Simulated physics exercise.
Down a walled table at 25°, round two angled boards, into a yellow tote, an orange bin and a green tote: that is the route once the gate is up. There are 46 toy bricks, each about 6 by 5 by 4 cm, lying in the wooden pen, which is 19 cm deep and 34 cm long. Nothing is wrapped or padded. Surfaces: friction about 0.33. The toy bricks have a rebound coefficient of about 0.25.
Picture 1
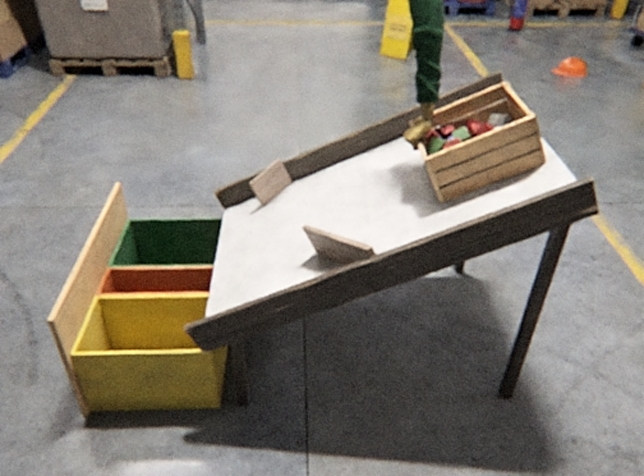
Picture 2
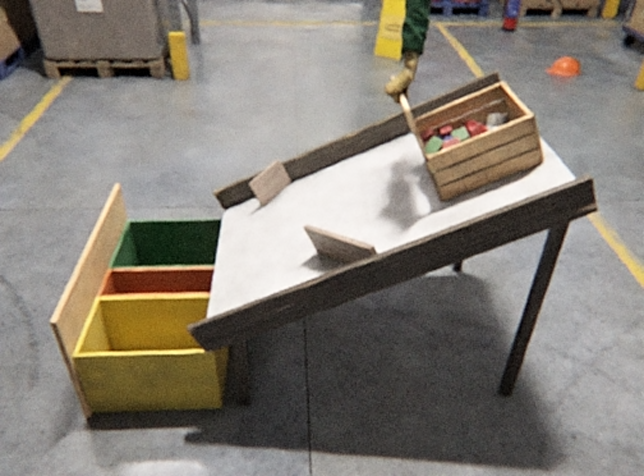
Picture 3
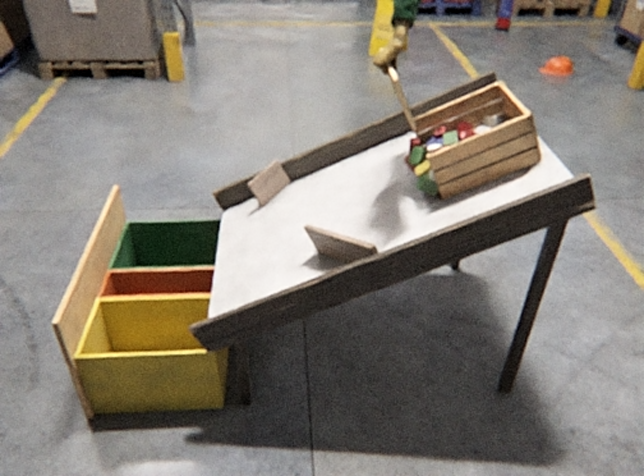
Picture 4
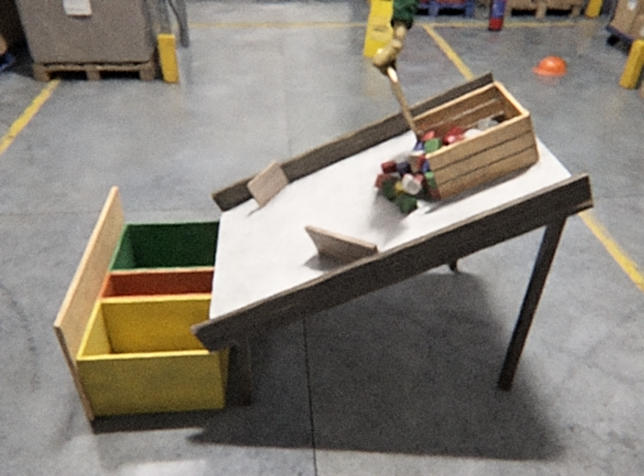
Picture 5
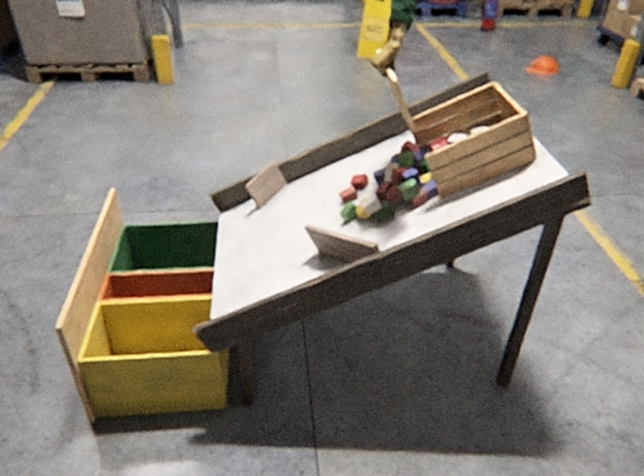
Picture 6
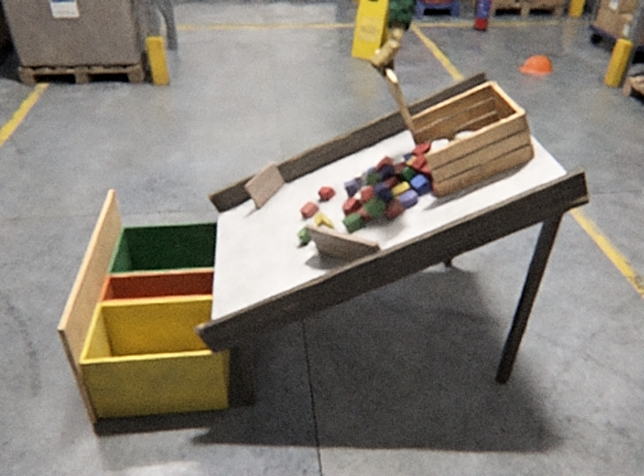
In the video, a gloved hand lifts the gate of a wooden pen atop a sloping walled table, and colourful bricks slide out and spread down leftward toward two angled boards, above yellow, orange and green bins.
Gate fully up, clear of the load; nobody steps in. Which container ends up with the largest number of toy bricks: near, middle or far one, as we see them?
The biggest pile ends up between the other two.
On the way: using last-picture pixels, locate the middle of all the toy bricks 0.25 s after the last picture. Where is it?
I'd put it close to (351, 206).
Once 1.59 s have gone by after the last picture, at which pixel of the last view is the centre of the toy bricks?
(142, 327).
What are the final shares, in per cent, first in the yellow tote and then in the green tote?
My estimate is some 5 per cent, then some 35 per cent.
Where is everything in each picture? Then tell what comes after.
In the first frame (we follow the rim corner now nearest the camera; the camera moves round a little), wooden pen at (530, 117); yellow tote at (75, 353); nothing out yet.
The second frame shows wooden pen at (528, 116).
The third frame shows wooden pen at (526, 115); 6 out.
The fourth frame shows wooden pen at (524, 115); 12 out, the lowest brick at (384, 182).
The fifth frame shows wooden pen at (522, 115); 23 out, the lowest brick at (348, 195).
The sixth frame shows wooden pen at (520, 114); yellow tote at (83, 361); 28 out, the lowest brick at (306, 234).
Then, 0.25 s after the last picture, 6 still in the wooden pen, 39 on the slope and 1 in the air.
Then, 0.57 s after the last picture, 2 in the yellow tote, 5 in the orange bin, 6 in the green tote, 32 on the slope and 1 in the air.
Then, 1.02 s after the last picture, 2 in the yellow tote, 17 in the orange bin, 14 in the green tote, 8 on the slope and 5 in the air.
Outcome (1.59 s after the last picture), 3 in the yellow tote, 27 in the orange bin and 16 in the green tote.
